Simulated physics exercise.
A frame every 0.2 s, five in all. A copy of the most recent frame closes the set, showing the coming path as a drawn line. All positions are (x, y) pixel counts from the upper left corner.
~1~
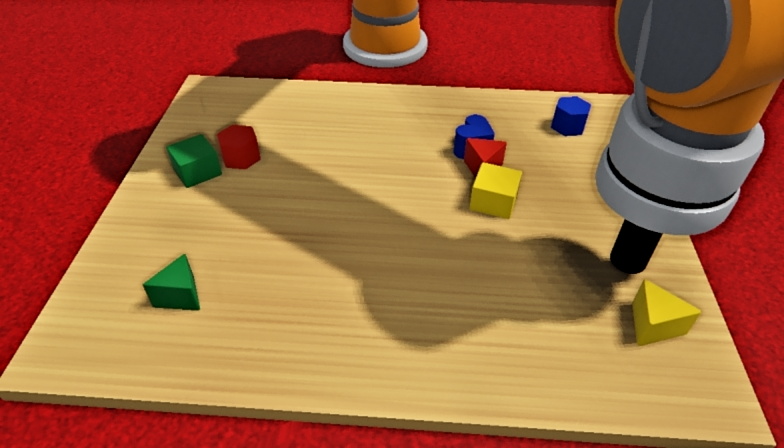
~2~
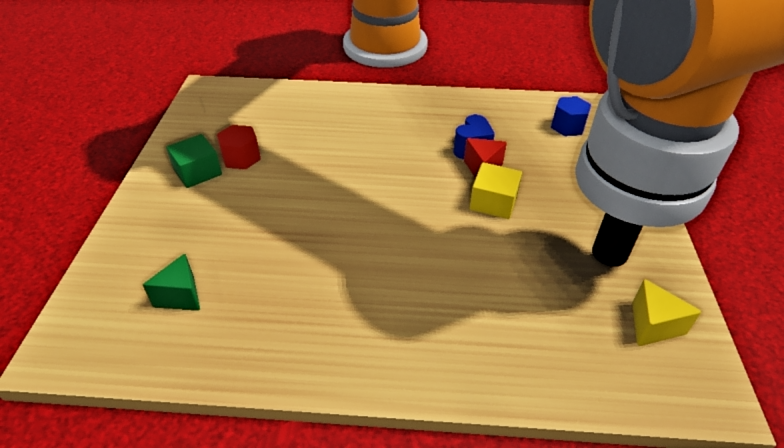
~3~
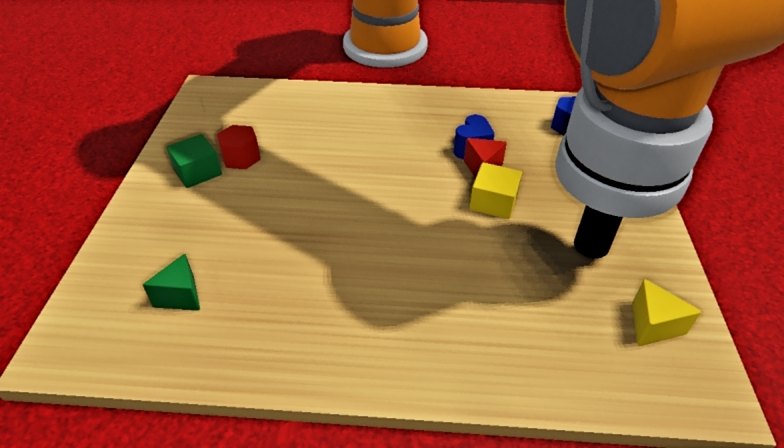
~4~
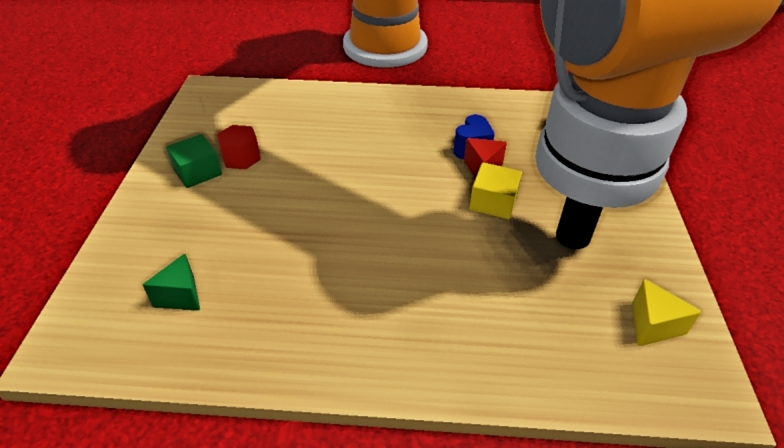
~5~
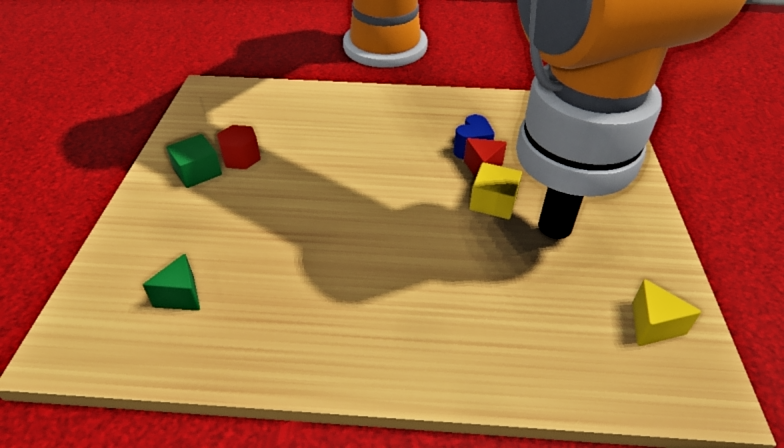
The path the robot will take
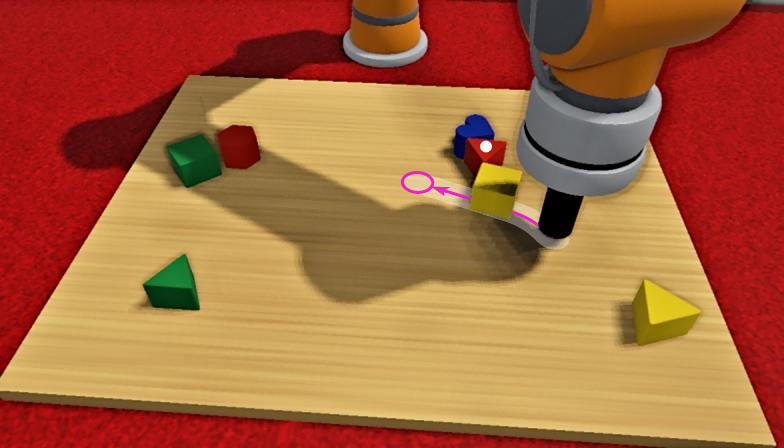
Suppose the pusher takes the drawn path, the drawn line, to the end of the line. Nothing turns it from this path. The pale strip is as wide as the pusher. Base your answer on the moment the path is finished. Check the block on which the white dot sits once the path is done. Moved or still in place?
It stays.
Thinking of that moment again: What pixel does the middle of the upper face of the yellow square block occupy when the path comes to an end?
Located at (408, 138).
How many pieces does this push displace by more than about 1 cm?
Here I'd predict a lone block moving more than 1 cm.
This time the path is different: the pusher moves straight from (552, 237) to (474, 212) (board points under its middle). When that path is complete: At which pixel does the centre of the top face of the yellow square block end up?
Final place: (470, 163).
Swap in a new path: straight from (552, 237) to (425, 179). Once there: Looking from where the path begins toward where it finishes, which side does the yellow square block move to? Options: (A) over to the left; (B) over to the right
Option B.
The drawn path runs from (552, 237) via (510, 211) and (463, 196), ending at (418, 182); the dot is on the red triangular piece.
The first path, step by step. One third of the way, pusher (512, 202); yellow square block (481, 173).
Two thirds of the way, pusher (464, 187); yellow square block (440, 156), turned 30° clockwise.
At the end, pusher (418, 173); red triangular piece not moved; yellow square block (408, 138), turned 70° clockwise.
